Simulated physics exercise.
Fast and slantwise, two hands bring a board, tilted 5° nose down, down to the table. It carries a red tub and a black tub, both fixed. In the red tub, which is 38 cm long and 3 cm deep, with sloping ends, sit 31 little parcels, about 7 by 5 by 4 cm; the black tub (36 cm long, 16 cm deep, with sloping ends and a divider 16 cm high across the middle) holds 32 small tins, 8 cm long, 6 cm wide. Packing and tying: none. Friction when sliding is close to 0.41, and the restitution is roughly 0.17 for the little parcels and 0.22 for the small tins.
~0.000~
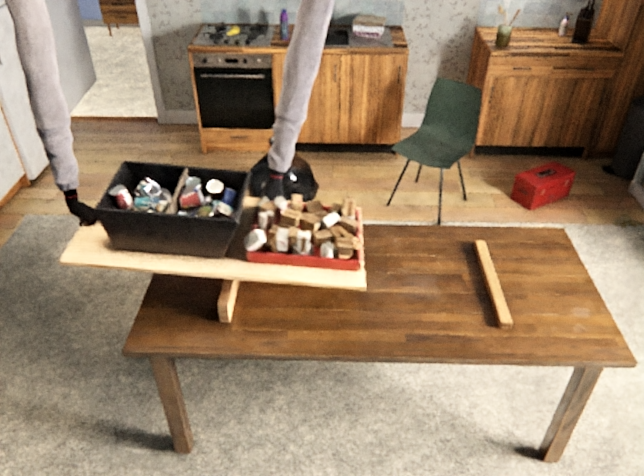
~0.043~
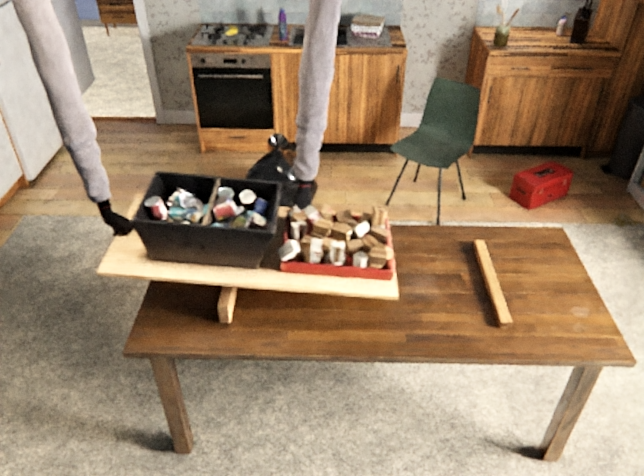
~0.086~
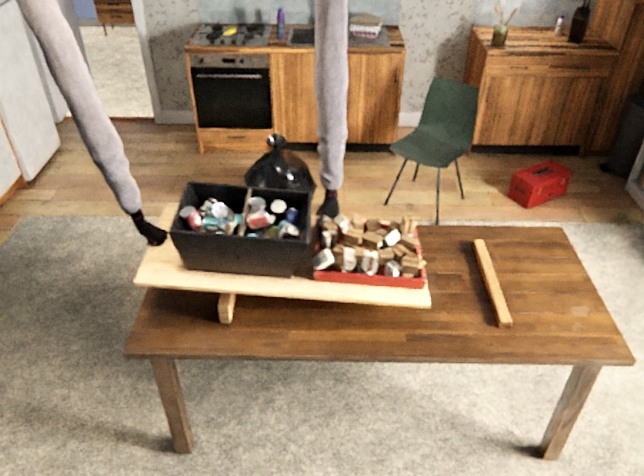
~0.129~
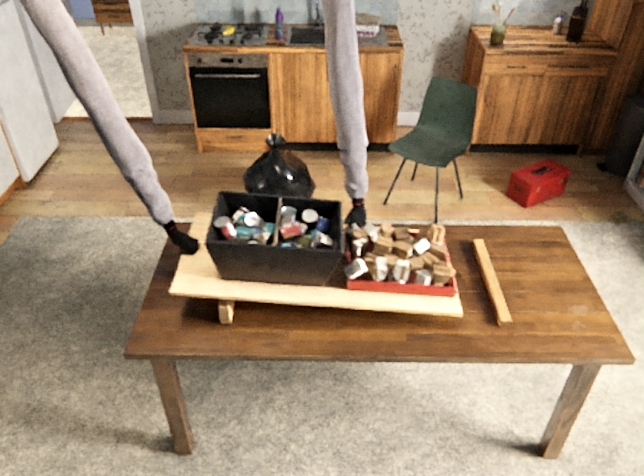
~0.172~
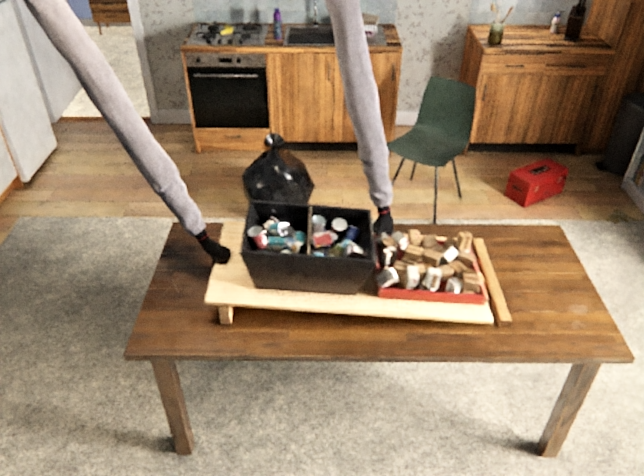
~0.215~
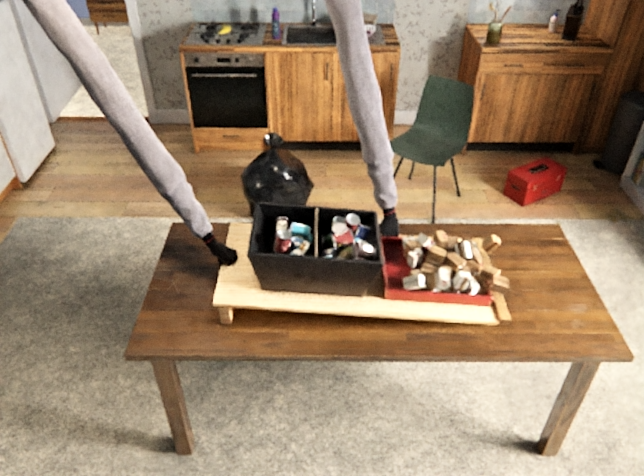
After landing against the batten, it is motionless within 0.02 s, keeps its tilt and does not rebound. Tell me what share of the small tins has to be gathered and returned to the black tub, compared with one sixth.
The share to return is smaller than a sixth.
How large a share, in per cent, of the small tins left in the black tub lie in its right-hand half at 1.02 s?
Share in that half: Close to 60 %.
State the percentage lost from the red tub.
For the red tub, 40 percent.
After 0.25 s, 3 of 31 out of the red tub and 0 of 32 out of the black tub.
After 0.37 s, 9 of 31 out of the red tub and 0 of 32 out of the black tub.
After 0.59 s, 11 of 31 out of the red tub and 0 of 32 out of the black tub.
Final count (at 1.02 s), 12 of 31 out of the red tub and 0 of 32 out of the black tub. Asked share, 0 of 32, 0 per cent.
